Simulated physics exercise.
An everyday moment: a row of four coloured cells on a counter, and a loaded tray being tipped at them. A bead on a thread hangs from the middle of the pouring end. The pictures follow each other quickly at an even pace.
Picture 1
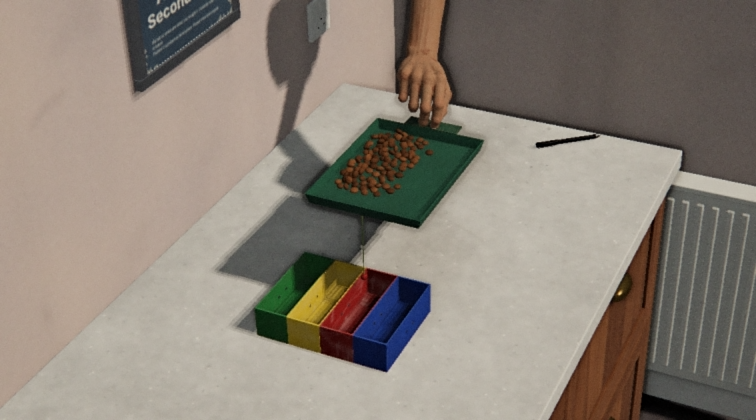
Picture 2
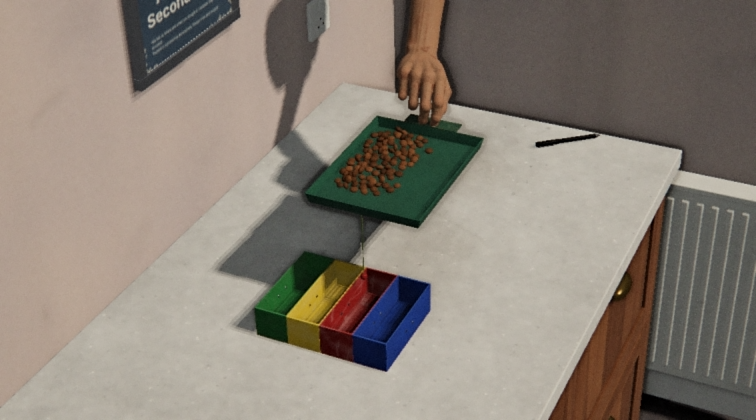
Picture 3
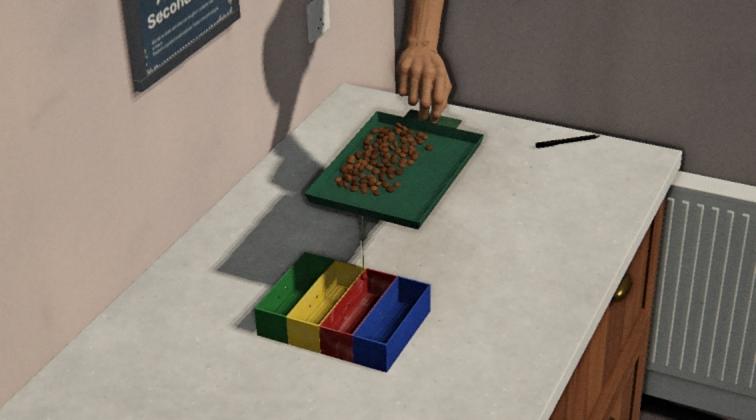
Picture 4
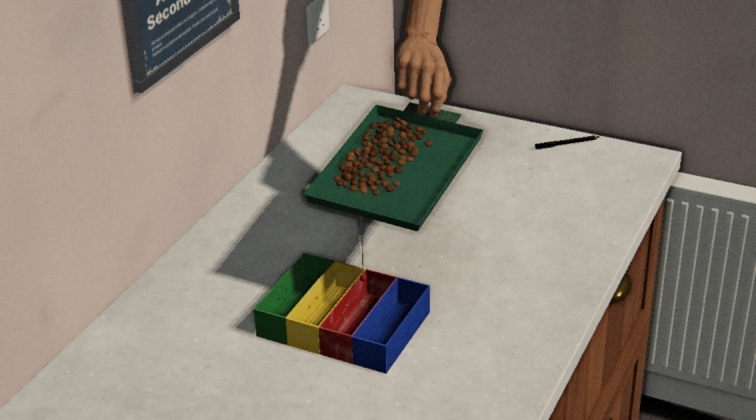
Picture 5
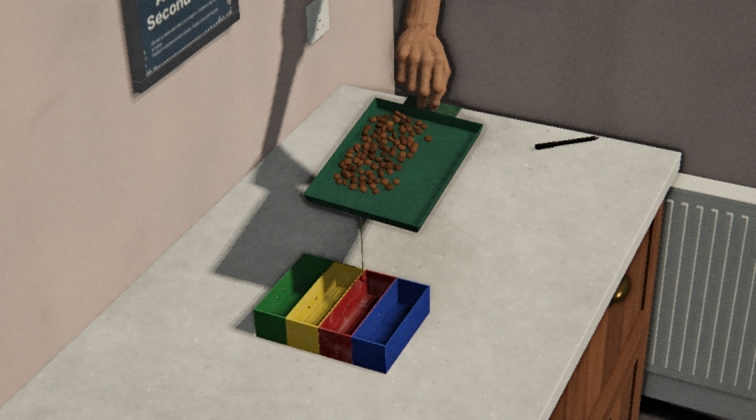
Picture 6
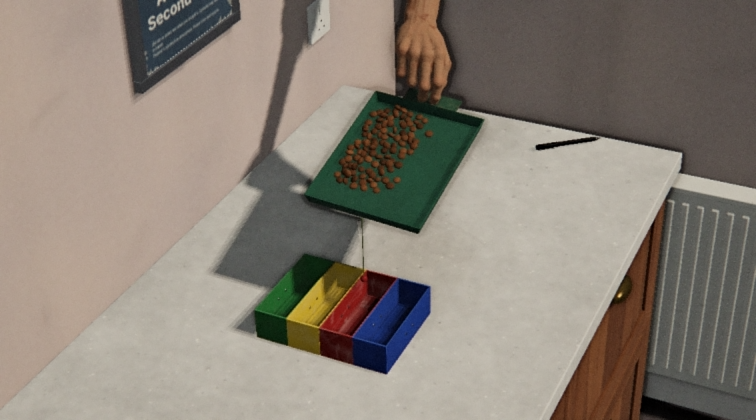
A hand slowly raising the back of a green tray of brown kibble above green, yellow, red and blue cells on a counter.
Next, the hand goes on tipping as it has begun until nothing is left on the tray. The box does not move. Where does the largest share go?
The blue one ends fullest.
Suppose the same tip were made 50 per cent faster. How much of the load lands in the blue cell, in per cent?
Near 50 %.
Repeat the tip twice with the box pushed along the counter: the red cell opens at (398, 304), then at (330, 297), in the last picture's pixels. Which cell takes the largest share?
One: Red. Two: Blue.
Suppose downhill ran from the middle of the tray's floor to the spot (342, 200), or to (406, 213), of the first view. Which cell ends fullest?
In turn: The cell in green; that blue cell.
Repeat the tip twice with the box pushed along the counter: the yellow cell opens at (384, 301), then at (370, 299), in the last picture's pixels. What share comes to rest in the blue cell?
About 0 and 10 per cent.
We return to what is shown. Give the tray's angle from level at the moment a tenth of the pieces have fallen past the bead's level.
At about 65°.
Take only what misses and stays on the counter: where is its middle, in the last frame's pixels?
At about (430, 352).
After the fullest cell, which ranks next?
Next in line is the cell in red.
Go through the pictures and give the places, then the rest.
Corners of the pouring end at (309, 193) and (418, 218), level; middle of the load at (383, 159), bits of dog kibble; bead on its thread at (364, 277); green cell at (272, 323); yellow cell at (304, 332); red cell at (337, 341); blue cell at (370, 351), in the first picture.
Corners of the pouring end at (309, 192) and (418, 218), level; middle of the load at (375, 158), in the second picture.
Corners of the pouring end at (309, 192) and (418, 220), tipped barely, lowest at the right corner; middle of the load at (375, 156), in the third picture.
Corners of the pouring end at (308, 193) and (417, 222), tipped a little, lowest at the right corner; middle of the load at (374, 152), in the fourth picture.
Corners of the pouring end at (308, 193) and (417, 224), tipped a little, lowest at the right corner; middle of the load at (374, 148), in the fifth picture.
Corners of the pouring end at (308, 193) and (418, 225), tipped a little, lowest at the right corner; middle of the load at (374, 144); green cell at (272, 325); yellow cell at (304, 334); red cell at (336, 343); blue cell at (370, 353), in the sixth picture.
Soon after the last picture, tray tipped steeply; nearly all on the tray; a small part falling or outside the box.
A little later, tray tipped right over; about half on the tray; about a quarter in the blue cell; a small part in the red cell; a stray few in the yellow cell; about a quarter falling or outside the box.
Later still, tray tipped past a quarter turn; about half in the blue cell; about a third in the red cell; a stray few in the yellow cell; a small part falling or outside the box.
At rest, tray tipped past a quarter turn; about half in the blue cell; about a third in the red cell; a stray few in the yellow cell; none in the green cell; a small part outside the box.
